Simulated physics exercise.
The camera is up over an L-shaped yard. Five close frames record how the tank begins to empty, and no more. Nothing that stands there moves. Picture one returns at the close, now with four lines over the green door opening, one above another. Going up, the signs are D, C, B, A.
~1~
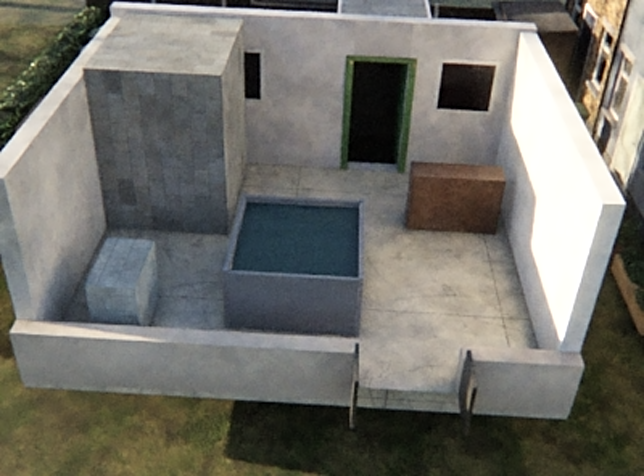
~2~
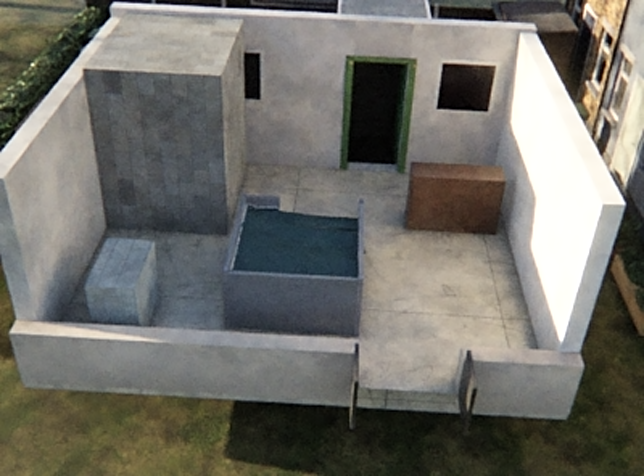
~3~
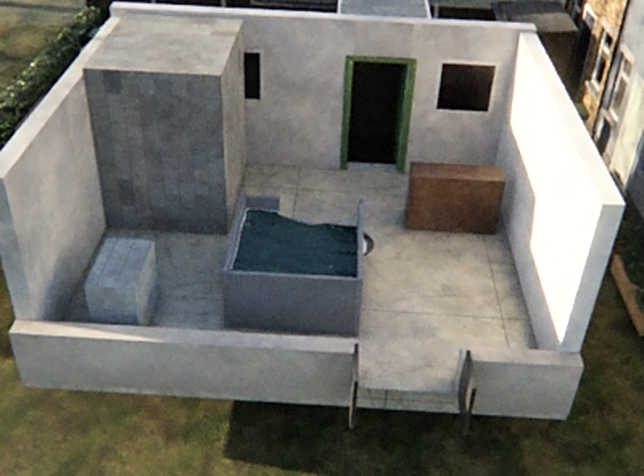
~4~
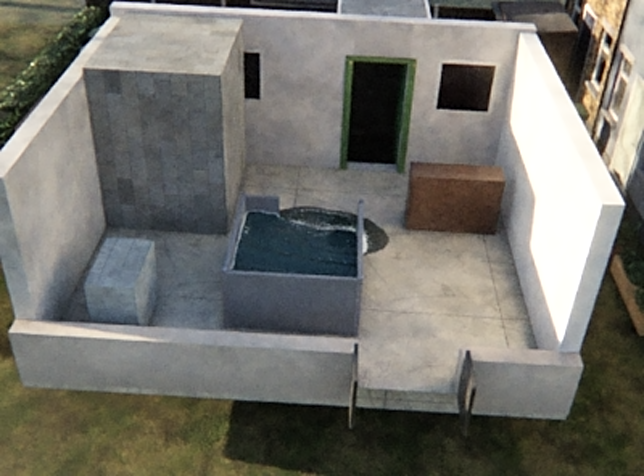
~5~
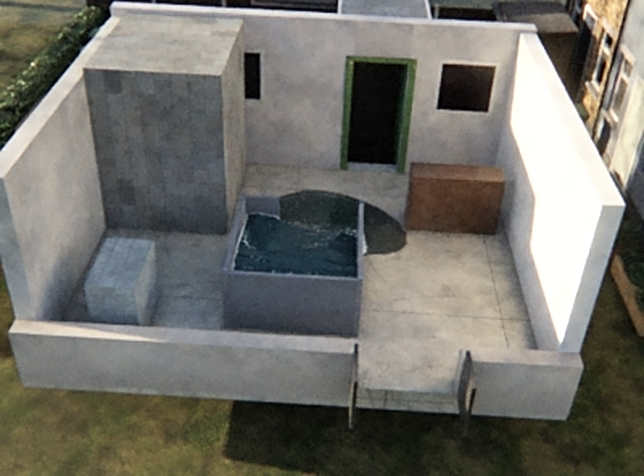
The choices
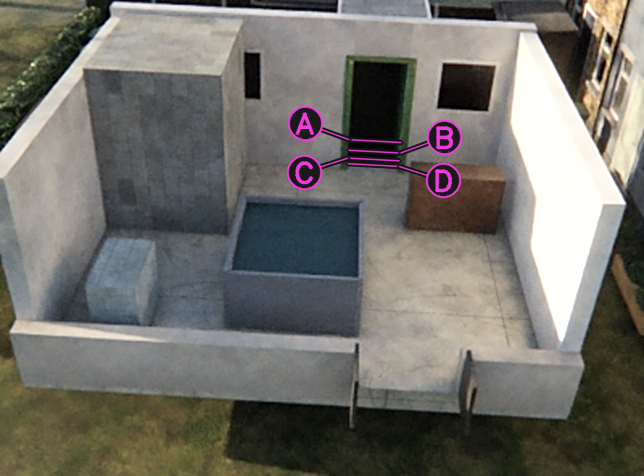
Water in a grey tank drops at the back and spreads across the walled yard's floor.
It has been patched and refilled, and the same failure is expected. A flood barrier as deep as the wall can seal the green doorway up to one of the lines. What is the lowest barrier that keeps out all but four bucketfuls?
Height B.
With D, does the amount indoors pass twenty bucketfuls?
Yes, it does.
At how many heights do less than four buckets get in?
Two of them.
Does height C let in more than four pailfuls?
Yes, it does.
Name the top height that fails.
C.
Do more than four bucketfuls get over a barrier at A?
No, not at all.
On the marked copy, A at (375, 141); B at (374, 151); C at (373, 159); D at (373, 165); from the bottom up D, C, B, A.
For height A, nothing gets over.
For height B, a splash gets over, under a bucket.
For height C, about 10 bucketfuls get in.
For height D, dozens of bucketfuls pour in.
